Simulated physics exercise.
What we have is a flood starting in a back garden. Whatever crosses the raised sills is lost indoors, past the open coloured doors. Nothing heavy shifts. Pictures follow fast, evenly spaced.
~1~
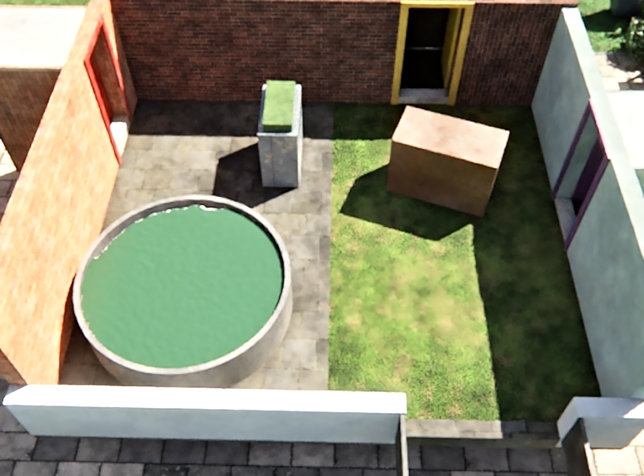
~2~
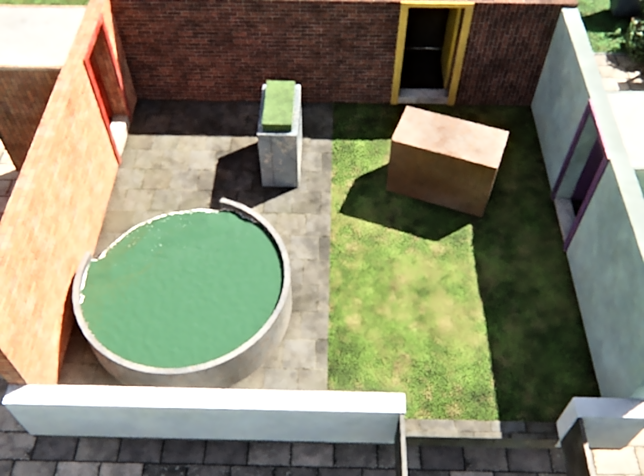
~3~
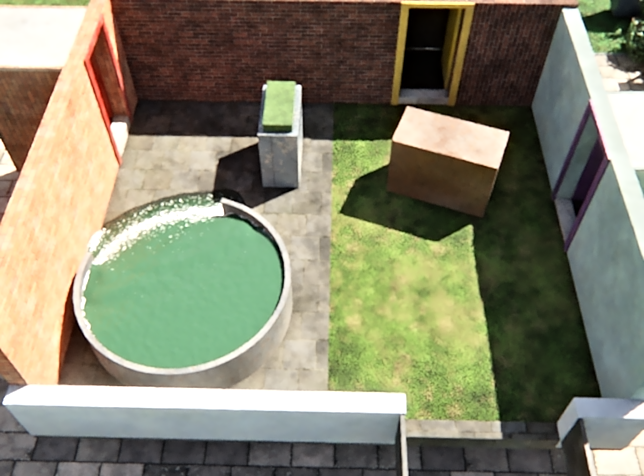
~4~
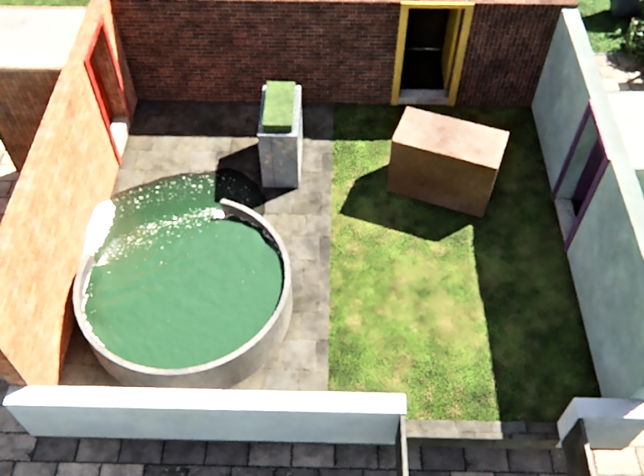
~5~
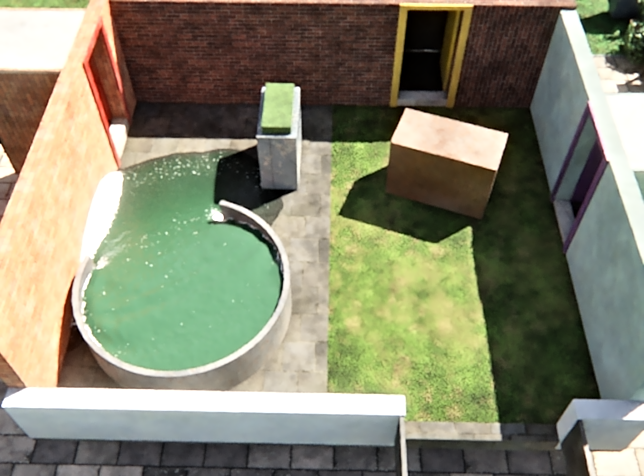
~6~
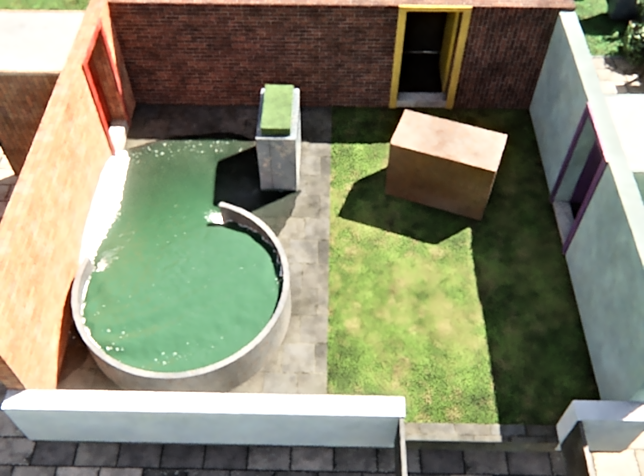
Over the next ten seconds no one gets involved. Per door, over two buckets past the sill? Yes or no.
Purple door no, yellow door no, red door yes.
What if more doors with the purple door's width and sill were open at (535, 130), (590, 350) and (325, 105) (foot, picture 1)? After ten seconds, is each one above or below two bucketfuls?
So it goes runs above, then runs below, then runs above.
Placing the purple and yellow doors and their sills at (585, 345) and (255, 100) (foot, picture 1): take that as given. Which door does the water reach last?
The purple door is last.
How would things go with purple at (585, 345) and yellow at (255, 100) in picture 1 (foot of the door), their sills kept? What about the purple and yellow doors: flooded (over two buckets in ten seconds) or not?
Note: Purple falls short; yellow overshoots.
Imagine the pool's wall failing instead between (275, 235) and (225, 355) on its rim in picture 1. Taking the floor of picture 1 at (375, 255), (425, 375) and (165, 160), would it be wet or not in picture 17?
Sequence of results: Reached by the flood, reached by the flood, missed by the flood.
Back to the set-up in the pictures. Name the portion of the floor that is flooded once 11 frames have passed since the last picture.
My guess is around 30 in a hundred.
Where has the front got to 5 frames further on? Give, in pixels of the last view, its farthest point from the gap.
(294, 107).
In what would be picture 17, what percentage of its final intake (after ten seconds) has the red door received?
About 0 per cent.
A moment on, water covers 25 % of the floor; the purple door not reached, the yellow door not reached, the red door wet at the sill, nothing in.
Next, water covers 30 % of the floor; the purple door not reached, the yellow door not reached, the red door under two buckets in.
Then, water covers 45 % of the floor; the purple door not reached, the yellow door wet at the sill, nothing in, the red door over two buckets in.
Later, water covers 80 % of the floor; the purple door wet at the sill, nothing in, the yellow door wet at the sill, nothing in, the red door far over two buckets in.
In the end, water covers 100 % of the floor; the purple door under two buckets in, the yellow door wet at the sill, nothing in, the red door far over two buckets in.
